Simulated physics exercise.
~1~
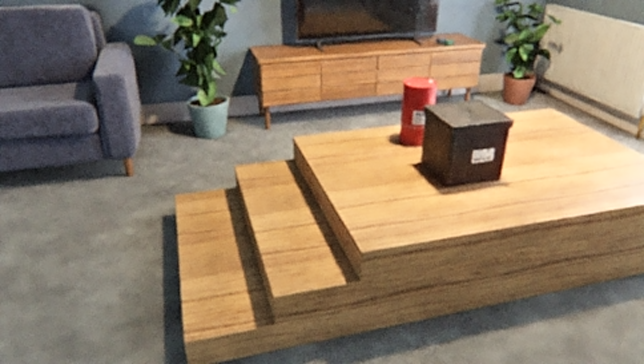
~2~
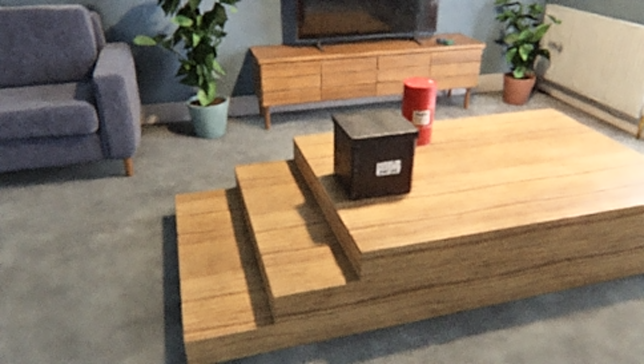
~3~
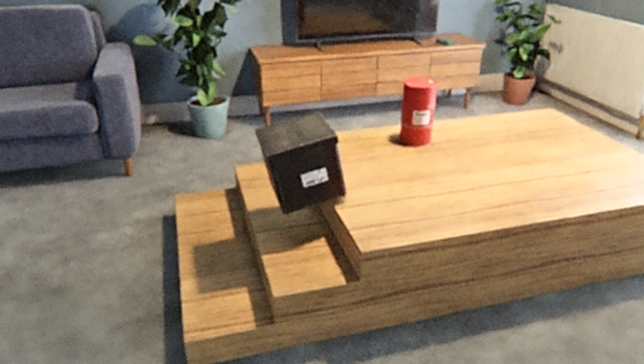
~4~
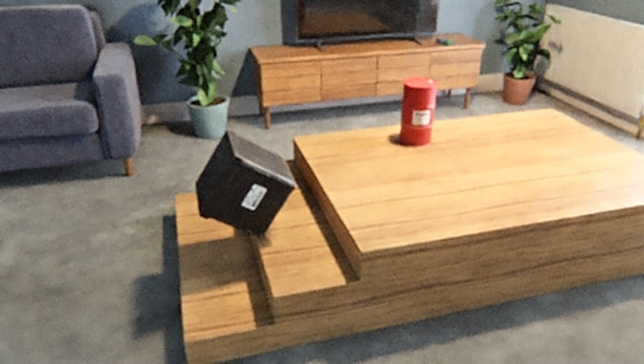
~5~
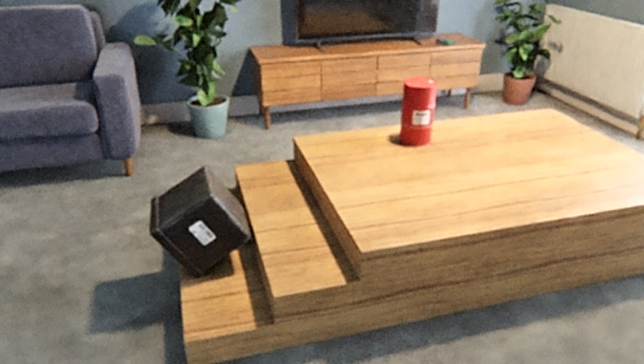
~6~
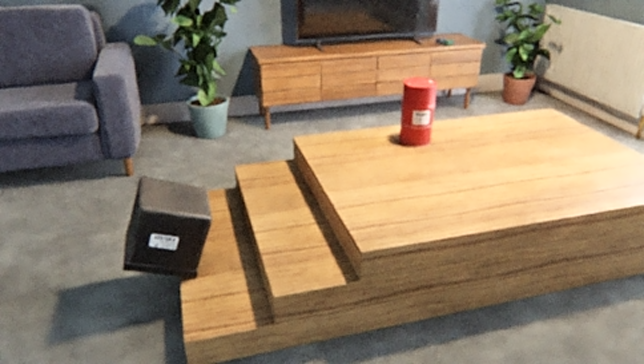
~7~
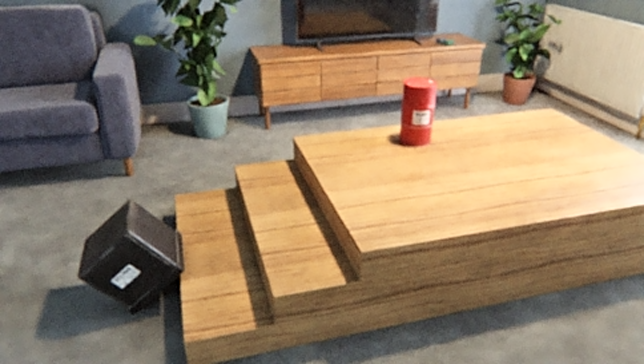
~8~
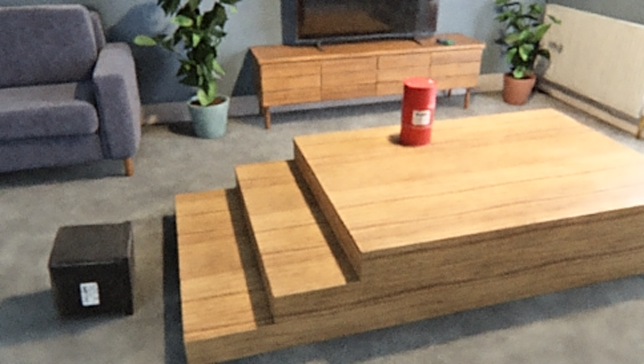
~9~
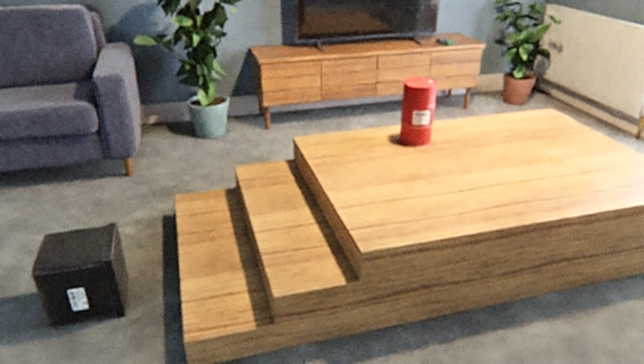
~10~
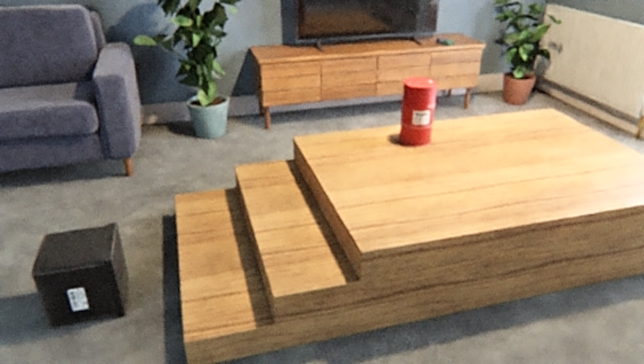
A black tote slides left across a wooden platform, past a red canister that stays put, then tips over the edge and tumbles down the steps to the grey floor, where it comes to rest left of the bottom step.
